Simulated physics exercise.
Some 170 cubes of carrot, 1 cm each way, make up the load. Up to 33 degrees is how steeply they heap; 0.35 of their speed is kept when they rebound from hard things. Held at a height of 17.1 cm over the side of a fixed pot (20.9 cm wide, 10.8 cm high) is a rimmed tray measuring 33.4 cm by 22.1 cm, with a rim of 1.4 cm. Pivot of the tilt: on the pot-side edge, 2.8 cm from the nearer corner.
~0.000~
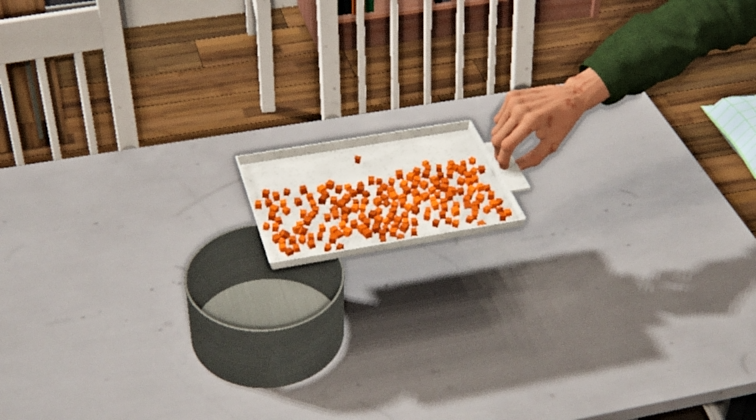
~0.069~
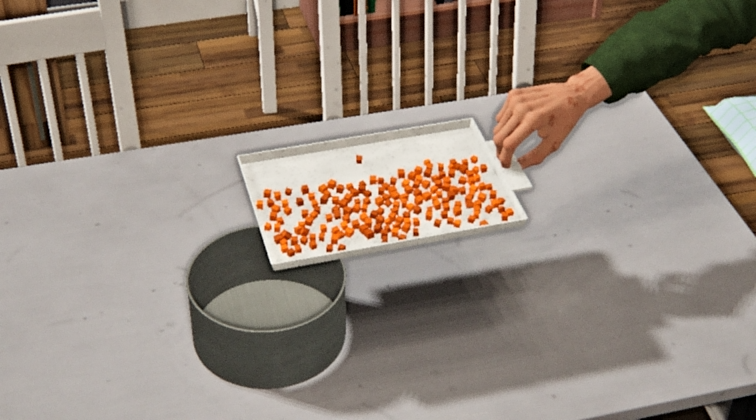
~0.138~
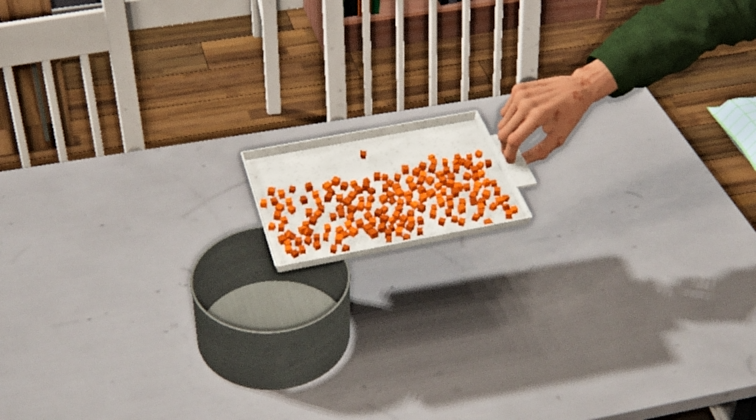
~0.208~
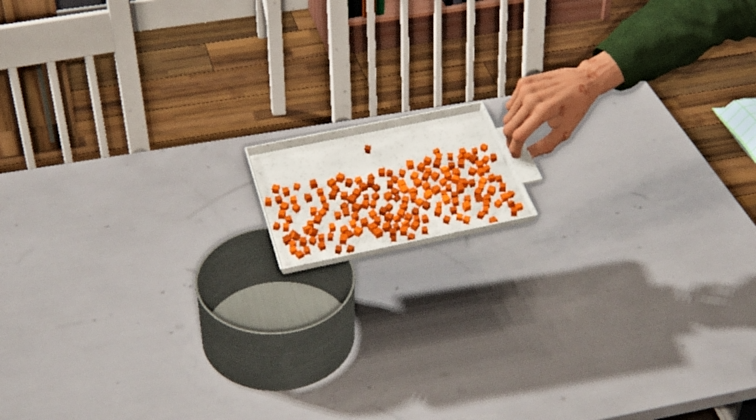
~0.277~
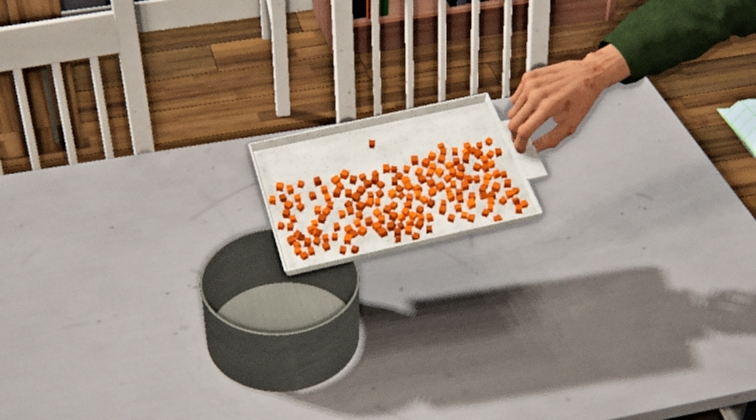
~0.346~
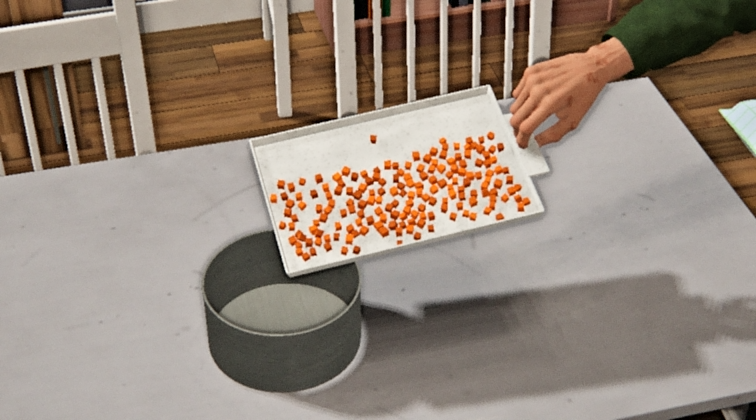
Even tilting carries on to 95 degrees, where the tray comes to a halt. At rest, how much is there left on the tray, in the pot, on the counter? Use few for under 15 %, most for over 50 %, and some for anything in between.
Tray: Few, pot: Some, counter: Most.
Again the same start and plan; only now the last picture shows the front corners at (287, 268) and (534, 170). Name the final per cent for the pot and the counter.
Pot 85; counter 15.
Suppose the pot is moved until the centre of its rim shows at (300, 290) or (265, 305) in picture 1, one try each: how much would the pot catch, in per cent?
That gives roughly 65 per cent and then 55 per cent.
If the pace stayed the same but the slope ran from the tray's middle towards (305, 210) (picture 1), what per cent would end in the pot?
That comes to around 80 per cent.
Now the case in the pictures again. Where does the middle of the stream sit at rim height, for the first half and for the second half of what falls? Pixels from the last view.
Roughly (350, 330) to begin with, later roughly (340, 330).
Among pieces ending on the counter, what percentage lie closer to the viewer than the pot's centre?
Some 100 per cent.
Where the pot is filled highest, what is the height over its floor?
Roughly 1.5 cm up.
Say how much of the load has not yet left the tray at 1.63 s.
Something like 90 percent, roughly.
Then, at 1.12 s, tilt 52 degrees; the tray holds 100 %, the pot 0 %.
After 1.63 s, tilt 77 degrees; the tray holds 90 %, the pot 0 %.
After 2.21 s, tilt 95 degrees; the tray holds 0 %, the pot 30 %.
In the end, at 3.3 s, tray 0 %, pot 30 %, counter 70 %.
